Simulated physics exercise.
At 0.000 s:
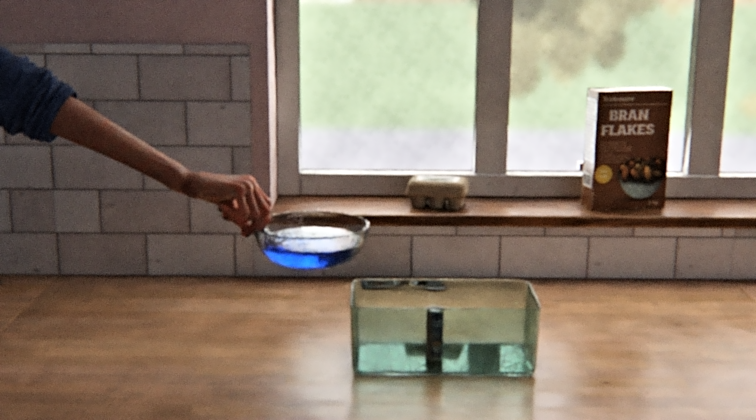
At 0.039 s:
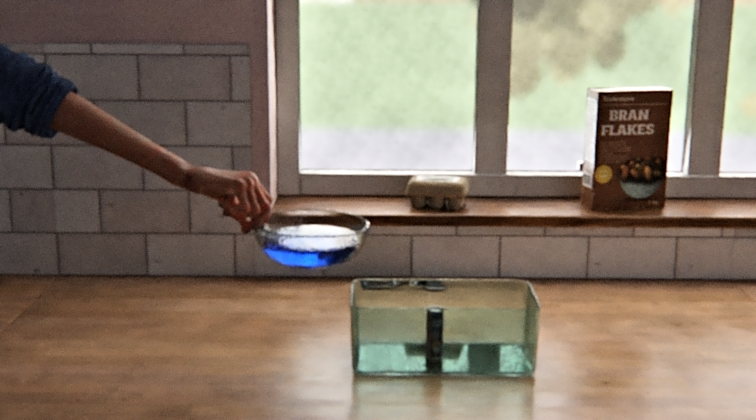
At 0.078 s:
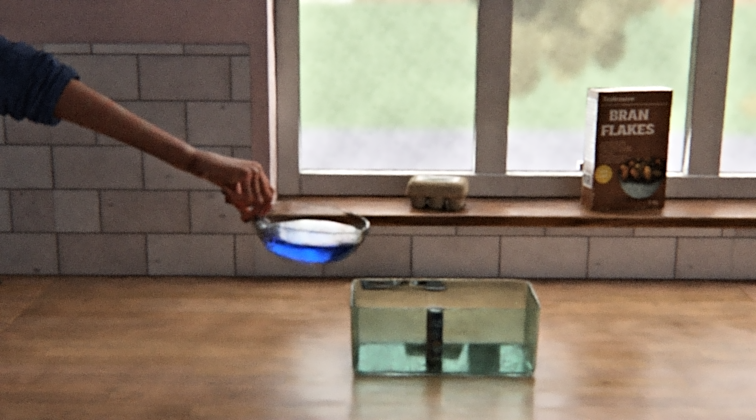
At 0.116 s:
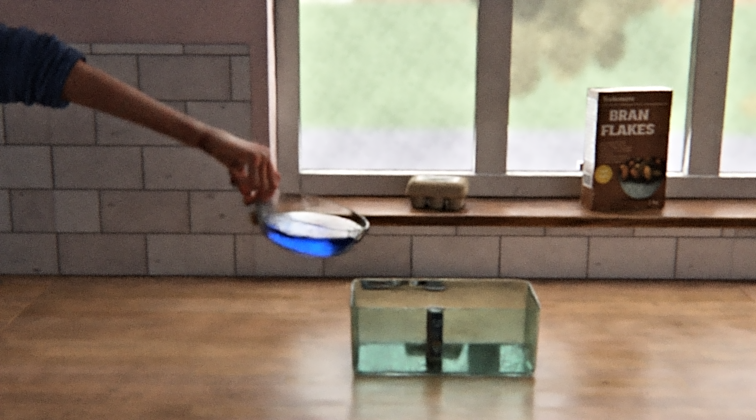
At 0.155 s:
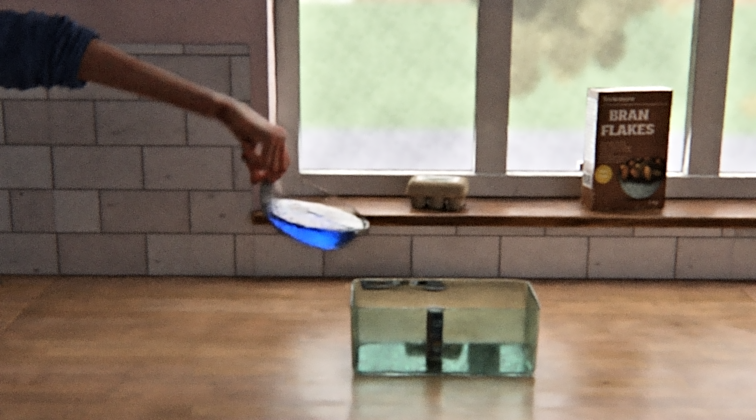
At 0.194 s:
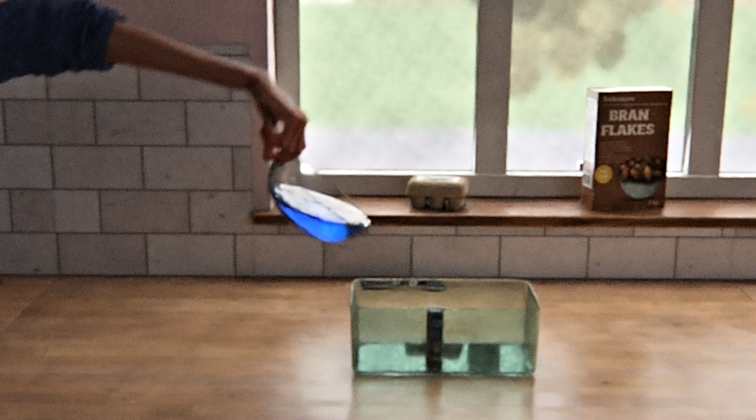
On a wooden kitchen counter by a window, a hand held a glass bowl of blue water above and left of a clear oblong basin, then steadily tilted it further and further to the right.
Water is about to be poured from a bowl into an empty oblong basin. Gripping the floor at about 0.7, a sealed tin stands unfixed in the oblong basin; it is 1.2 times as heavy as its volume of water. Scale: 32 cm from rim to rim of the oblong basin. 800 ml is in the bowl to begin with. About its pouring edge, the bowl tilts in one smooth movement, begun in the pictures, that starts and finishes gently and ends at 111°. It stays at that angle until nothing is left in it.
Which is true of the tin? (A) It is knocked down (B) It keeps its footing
Option B: It keeps its footing.
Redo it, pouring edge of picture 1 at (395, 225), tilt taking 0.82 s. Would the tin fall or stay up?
Result: Tin tipped over.
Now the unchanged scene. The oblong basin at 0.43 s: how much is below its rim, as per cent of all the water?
Roughly 6 per cent.
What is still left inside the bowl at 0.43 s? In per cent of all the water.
18 %.
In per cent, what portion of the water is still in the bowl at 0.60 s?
0 %.
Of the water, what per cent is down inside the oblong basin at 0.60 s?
The share is close to 96 percent.
After 0.43 s the tilt is 108° and 18 per cent is still to pour; the tin stands where it began.
After 0.60 s the tilt is 111° and 0 per cent is still to pour; the tin stands where it began.
After 0.78 s the tilt is 111° and 0 per cent is still to pour; the tin stands where it began.
After 0.98 s the tilt is 111° and 0 per cent is still to pour; the tin stands where it began.
In the end the tin stands where it began.
